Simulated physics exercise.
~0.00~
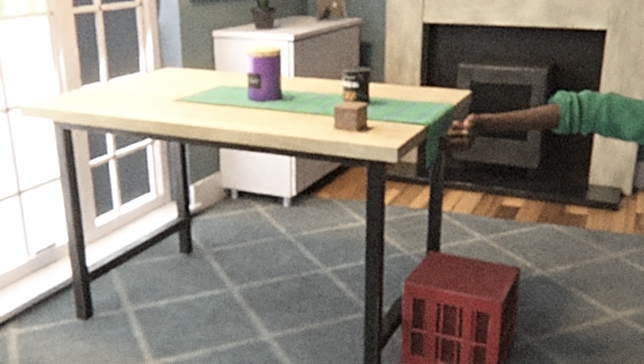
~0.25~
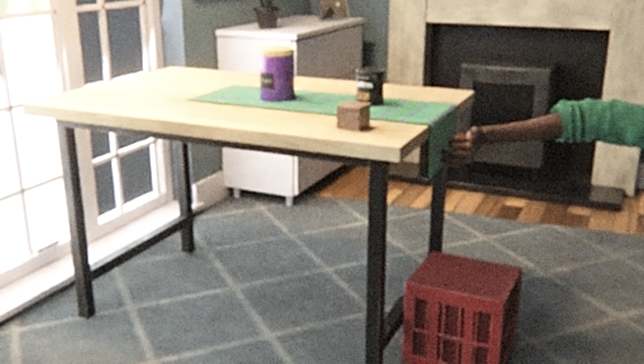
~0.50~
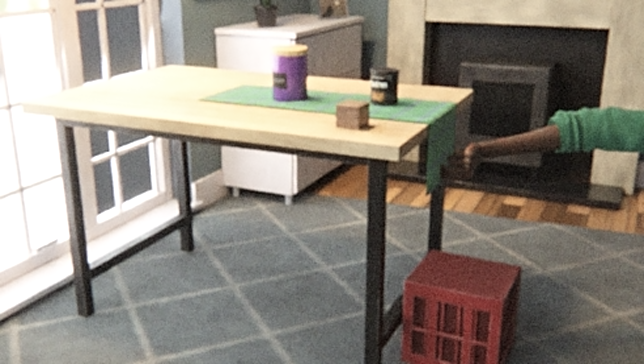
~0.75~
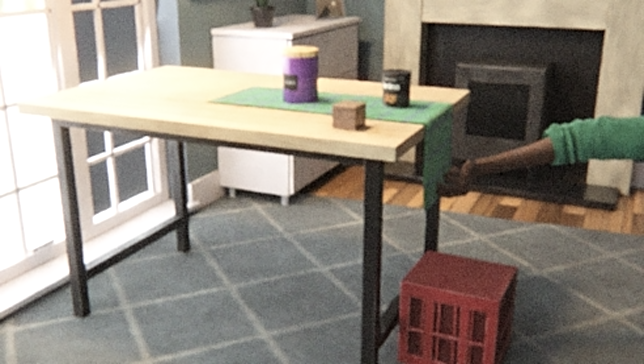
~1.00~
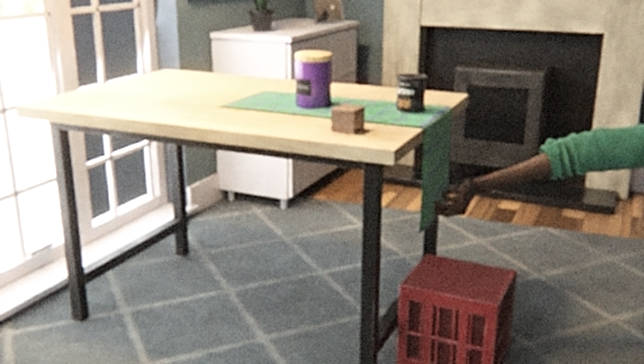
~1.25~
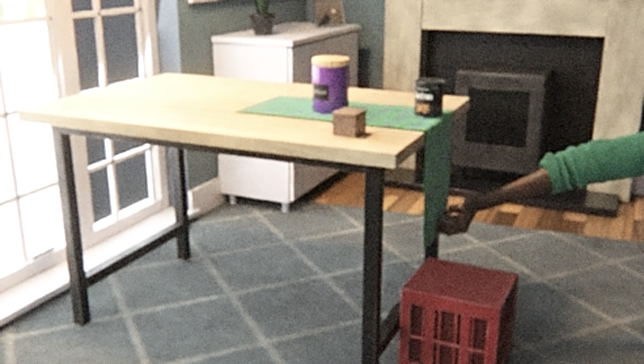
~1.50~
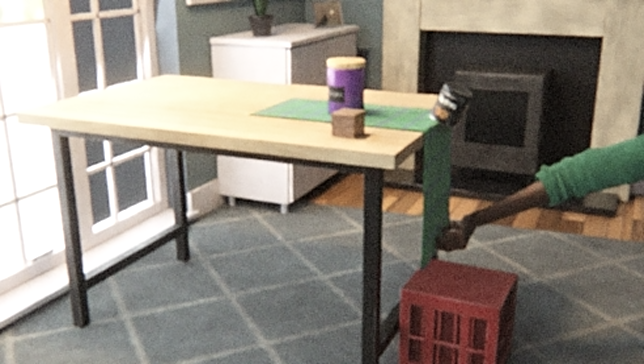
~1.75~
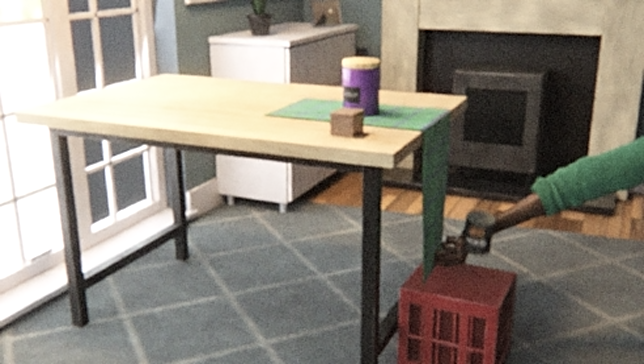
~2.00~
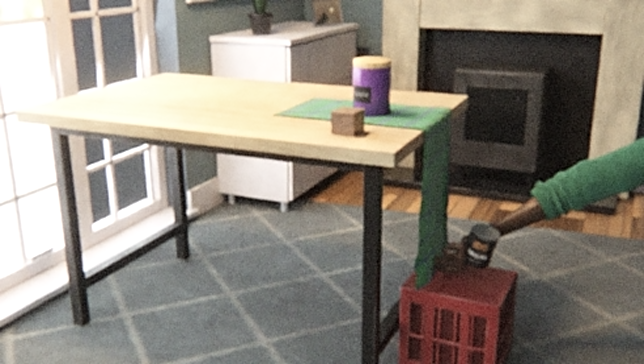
A green table runner was drawn down over the table's end by a hand, carrying a purple canister and a black tin along until the tin tipped off, ending by the hand above a red crate, while the canister and brown block stayed up.
